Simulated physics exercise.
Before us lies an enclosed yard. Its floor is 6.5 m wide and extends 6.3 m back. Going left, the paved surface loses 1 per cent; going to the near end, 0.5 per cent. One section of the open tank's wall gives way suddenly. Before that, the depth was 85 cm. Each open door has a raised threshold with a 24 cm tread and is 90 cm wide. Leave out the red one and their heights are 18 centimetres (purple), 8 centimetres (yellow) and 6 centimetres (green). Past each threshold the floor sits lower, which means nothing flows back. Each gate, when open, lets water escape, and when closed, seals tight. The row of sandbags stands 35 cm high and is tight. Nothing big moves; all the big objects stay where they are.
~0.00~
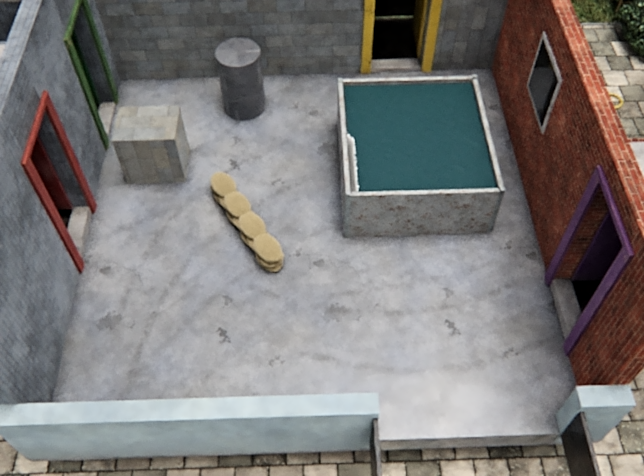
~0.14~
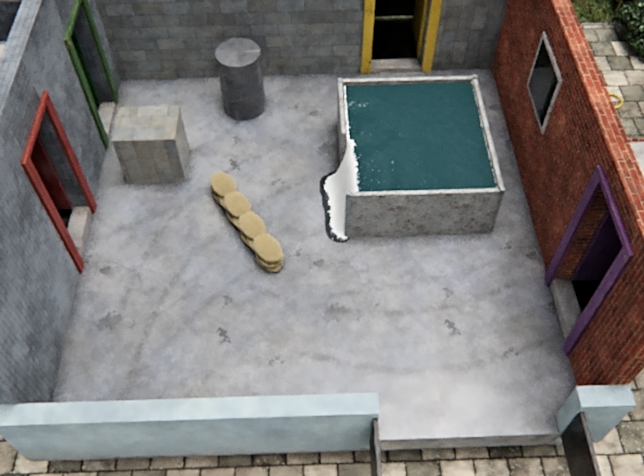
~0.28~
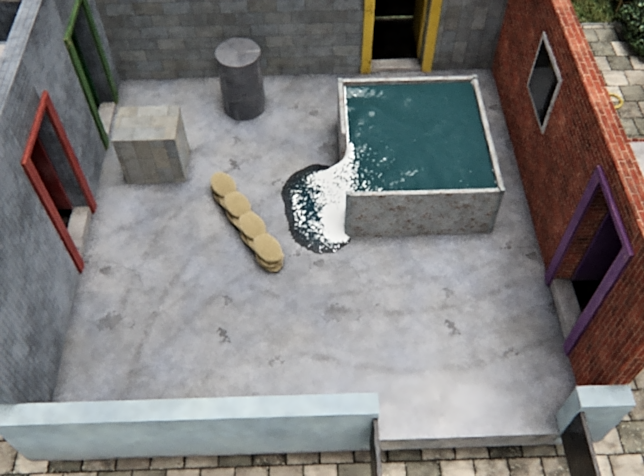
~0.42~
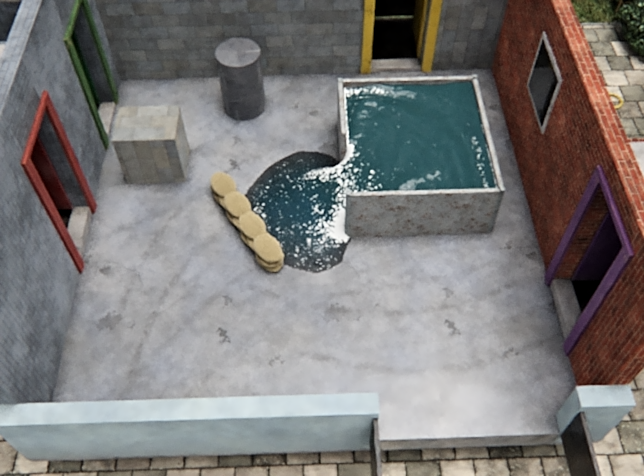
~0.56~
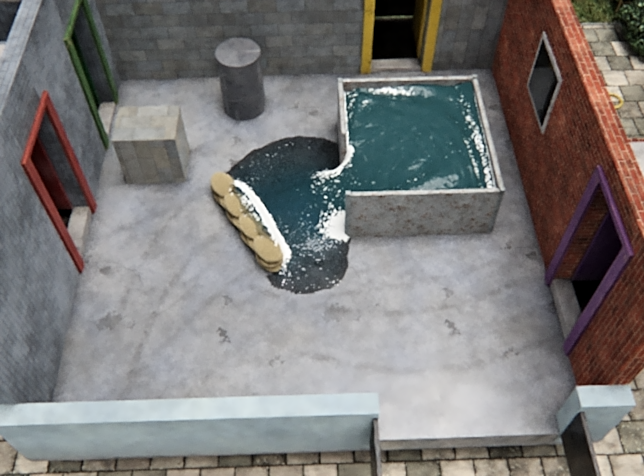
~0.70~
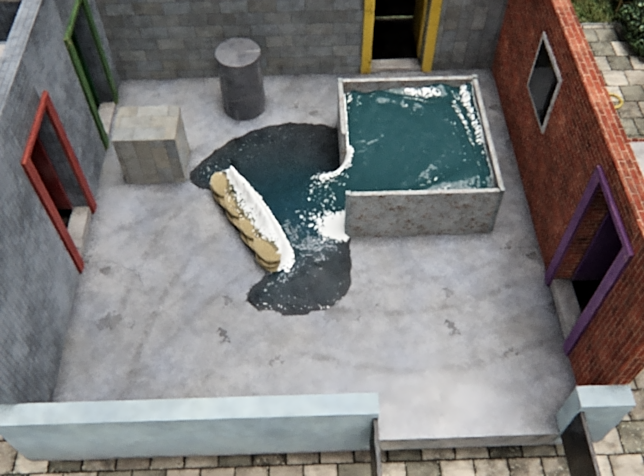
Water pouring through a gap in an open tank's left wall, spreading across a grey yard and around a row of sandbags.
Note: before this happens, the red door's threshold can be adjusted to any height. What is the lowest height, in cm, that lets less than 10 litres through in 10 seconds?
About 12 cm.
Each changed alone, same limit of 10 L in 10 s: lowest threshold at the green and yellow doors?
About 22 cm at green and about 8.0 cm at yellow.
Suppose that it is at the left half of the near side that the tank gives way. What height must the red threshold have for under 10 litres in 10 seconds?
A minimum of about 8.5 cm.
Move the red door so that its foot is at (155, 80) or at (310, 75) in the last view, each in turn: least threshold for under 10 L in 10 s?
First place around 32 cm, second around 11.5 cm.
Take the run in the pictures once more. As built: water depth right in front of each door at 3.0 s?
Depths in cm: Purple 0, yellow 3, red 12, green 14.
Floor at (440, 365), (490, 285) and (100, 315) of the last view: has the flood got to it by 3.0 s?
So the three spots come out swamped, spared, swamped, in that order.
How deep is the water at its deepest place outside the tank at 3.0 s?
About 40 cm.
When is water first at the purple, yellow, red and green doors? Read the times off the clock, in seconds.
For purple it's 5.5 s, for yellow 3.0 s, for red 2.0 s, and for green 1.8 s.
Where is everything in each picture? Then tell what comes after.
Still water, 85 cm deep, in the open tank at (415, 135); the red door at (65, 193) is dry, in the first frame.
The front is at (326, 192), 0.3 m from the gap at (347, 192); 0.2 m2 of floor is wet, 85 cm left at the back, in the second frame.
The front is at (290, 205), 0.8 m from the gap at (347, 193); 1.0 m2 of floor is wet, 85 cm left at the back, in the third frame.
Water pours out at (347, 194) and has run 1.4 m, to (250, 207); about 9 cm deep outside, 83 cm at the back, in the fourth frame.
Water pours out at (347, 194) and has run 1.8 m, to (228, 180); about 8 cm deep outside, 75 cm at the back, in the fifth frame.
Water pours out at (347, 193) and has run 2.3 m, to (198, 172); about 6 cm deep outside, 71 cm at the back; the red door at (65, 193), 3.8 m from the gap, is still 1.9 m from the nearest water, in the sixth frame.
After 1.4 s water covers 30 % of the floor, deepest (58 cm) near (274, 242); it has not reached the red door.
After 3.0 s water covers 65 % of the floor, deepest (40 cm) near (120, 87); 12 cm at the red door, 0 litres in over its 17 cm threshold.
After 10.0 s water covers 95 % of the floor, deepest (14 cm) near (81, 269); 7 cm at the red door, 1 litre in over its 17 cm threshold.
At the red door as built, the water arrived by 2.0 s and peaked near 17 cm at 2.4 s.
With a threshold of 10.5 cm, 15 litres would have come in within the 10 s; with 14 cm, 4 litres. So under 10 litres takes about 12 cm.
